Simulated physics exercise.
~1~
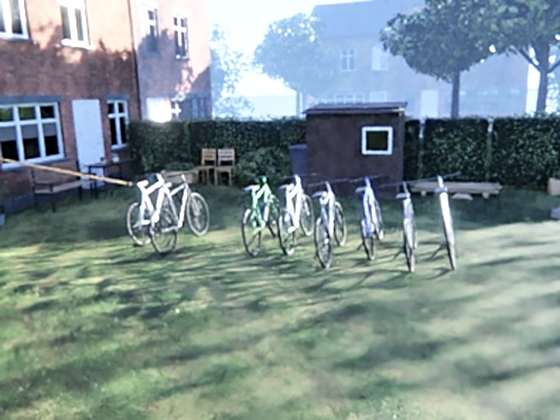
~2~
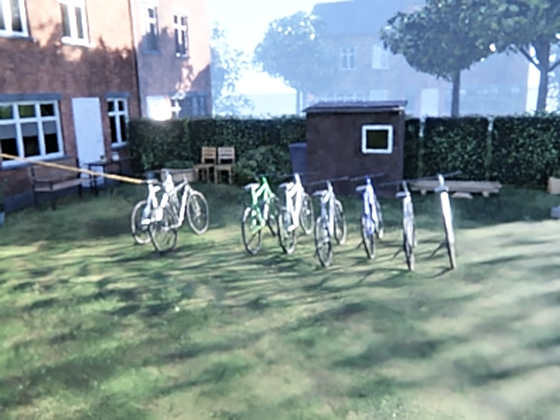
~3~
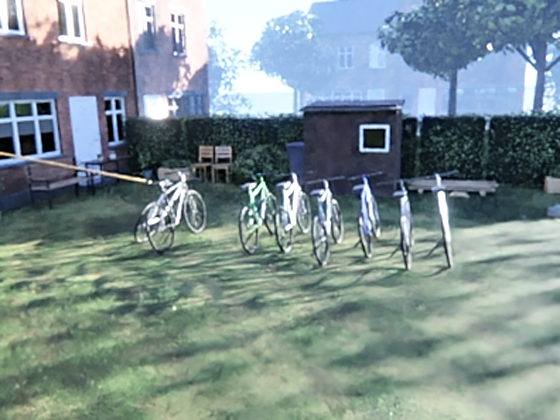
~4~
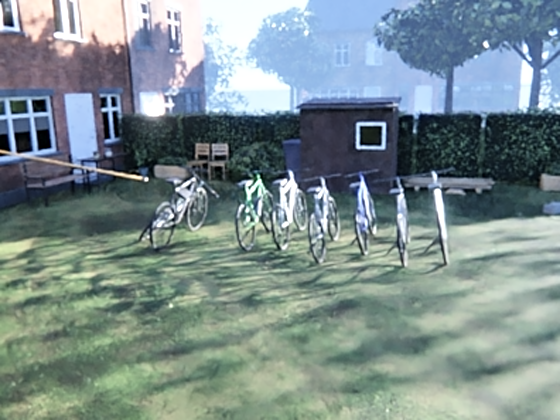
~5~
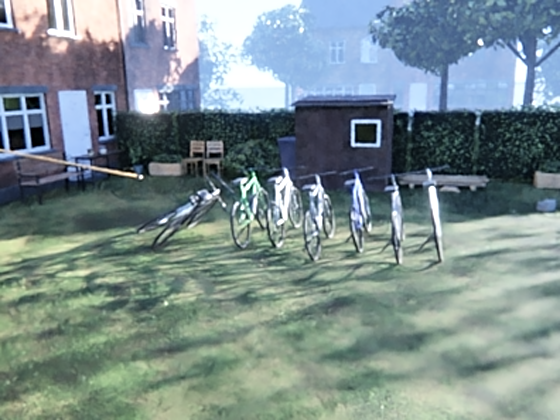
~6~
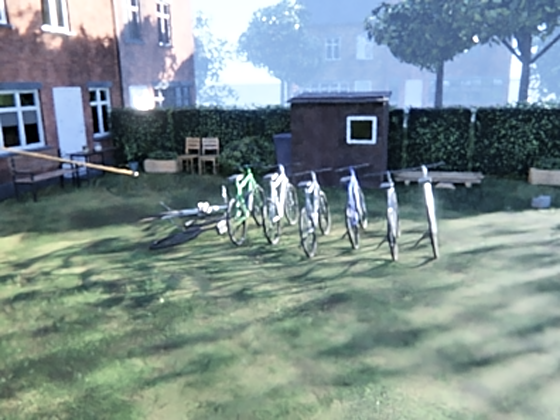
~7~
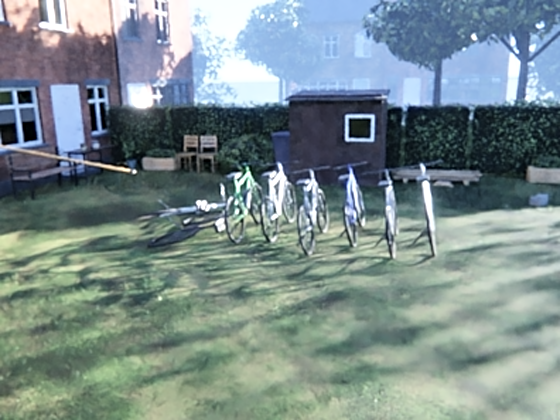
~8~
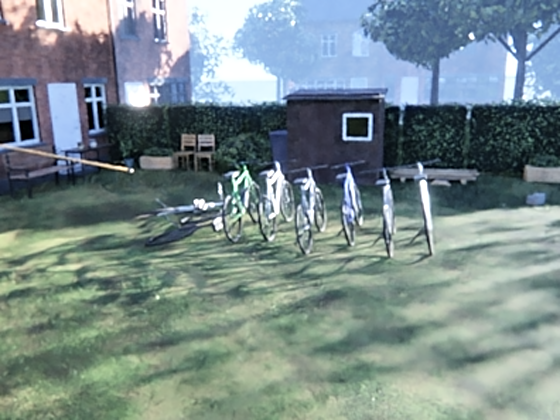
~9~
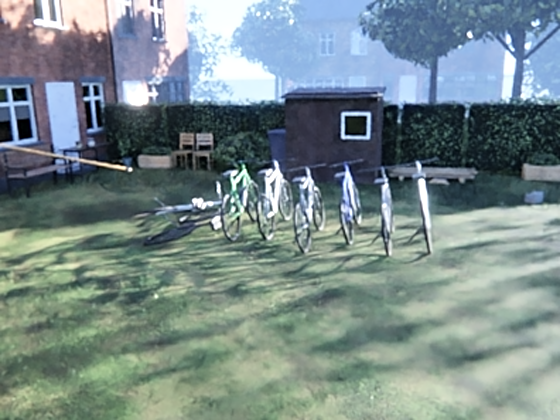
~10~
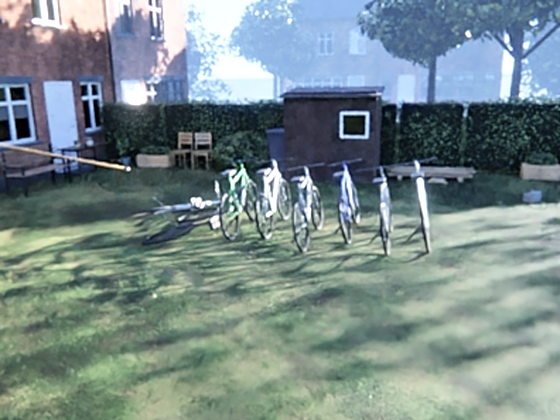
A long tan pole slides in from the left toward a row of parked bikes on a shaded lawn, with brick houses, a hedge and a small dark shed behind. It reaches the leftmost bicycle, which begins to tip to the right as the view drifts slightly right. That bicycle leans into the pale one beside it, and the two sink over together. Both end up flat on the grass, just short of the green bicycle. The pole stays out at the left, while the green bicycle, a blue one and the rest of the row remain standing.
